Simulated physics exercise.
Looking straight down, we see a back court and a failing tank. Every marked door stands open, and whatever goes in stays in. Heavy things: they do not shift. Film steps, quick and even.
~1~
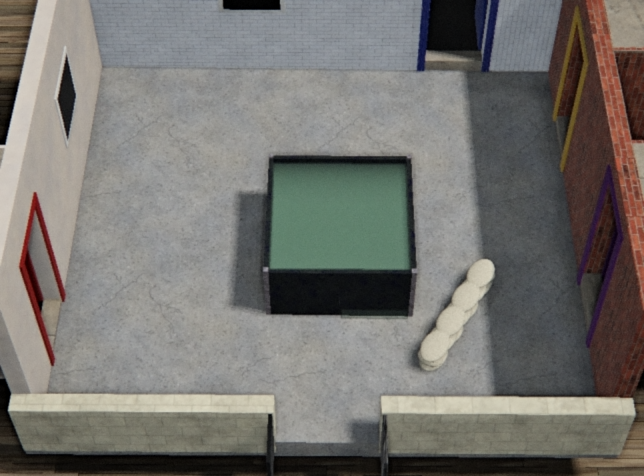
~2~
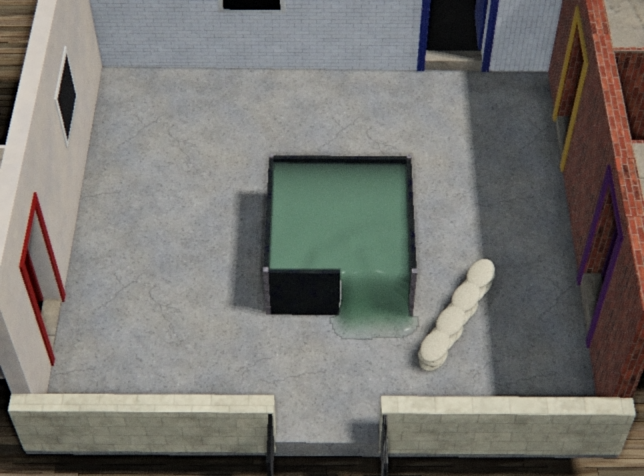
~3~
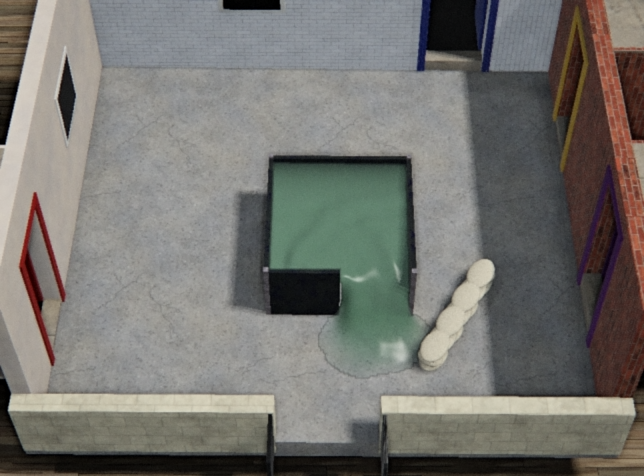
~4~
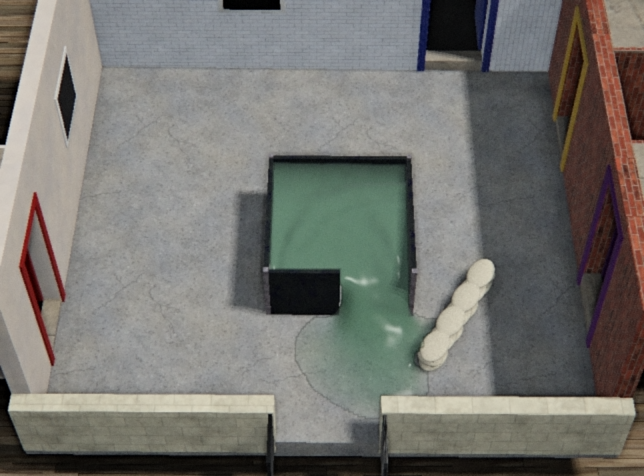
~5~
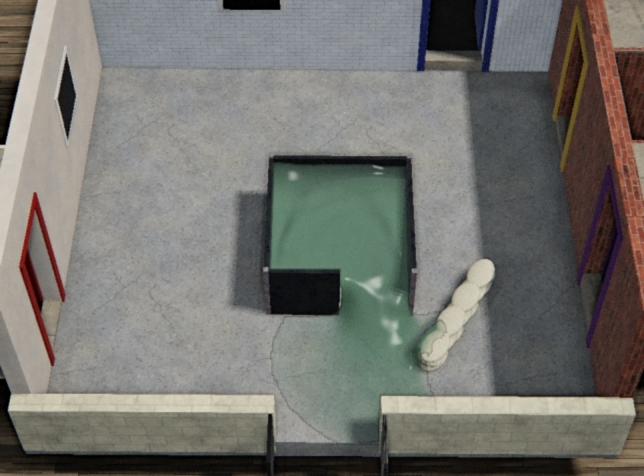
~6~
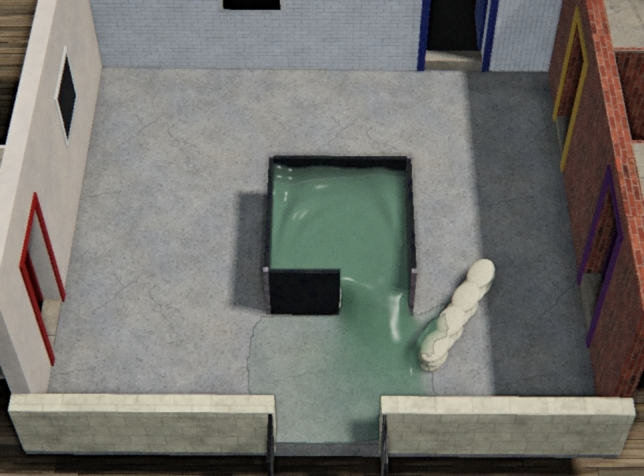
Green water poured out through a gap in the front of a dark square tank and spread across the grey courtyard floor, reaching a slanting row of pale round posts and the opening in the low front wall.
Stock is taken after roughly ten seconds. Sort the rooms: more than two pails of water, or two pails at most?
Yellow door - two pails at most; purple door - two pails at most; blue door - two pails at most; red door - two pails at most.
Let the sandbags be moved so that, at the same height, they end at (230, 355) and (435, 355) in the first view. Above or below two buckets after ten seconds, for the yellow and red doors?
The yellow one comes in below, while the red one comes in above.
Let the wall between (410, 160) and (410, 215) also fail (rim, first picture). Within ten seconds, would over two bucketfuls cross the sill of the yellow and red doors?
Yellow door: Above the limit; red door: Below the limit.
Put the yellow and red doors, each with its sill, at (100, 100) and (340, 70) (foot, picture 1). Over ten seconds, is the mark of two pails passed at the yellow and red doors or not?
Door by door: Yellow is spared, red is spared.
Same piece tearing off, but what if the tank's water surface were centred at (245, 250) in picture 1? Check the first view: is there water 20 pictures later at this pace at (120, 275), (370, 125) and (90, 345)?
Check in sequence: Soaked through, still parched, soaked through.
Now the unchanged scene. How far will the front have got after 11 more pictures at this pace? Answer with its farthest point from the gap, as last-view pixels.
My guess would be about (43, 422).
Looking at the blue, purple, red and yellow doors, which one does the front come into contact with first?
The one in purple, before the others.
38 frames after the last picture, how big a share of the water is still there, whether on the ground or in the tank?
Roughly 60 percent.
A moment on, water covers 20 % of the floor; the yellow door not reached, the purple door not reached, the blue door not reached, the red door not reached.
Next, water covers 25 % of the floor; the yellow door not reached, the purple door wet at the sill, nothing in, the blue door not reached, the red door not reached.
Then, water covers 40 % of the floor; the yellow door wet at the sill, nothing in, the purple door wet at the sill, nothing in, the blue door not reached, the red door wet at the sill, nothing in.
Later, water covers 50 % of the floor; the yellow door wet at the sill, nothing in, the purple door wet at the sill, nothing in, the blue door wet at the sill, nothing in, the red door wet at the sill, nothing in.
In the end, water covers 70 % of the floor; the yellow door wet at the sill, nothing in, the purple door wet at the sill, nothing in, the blue door wet at the sill, nothing in, the red door wet at the sill, nothing in.
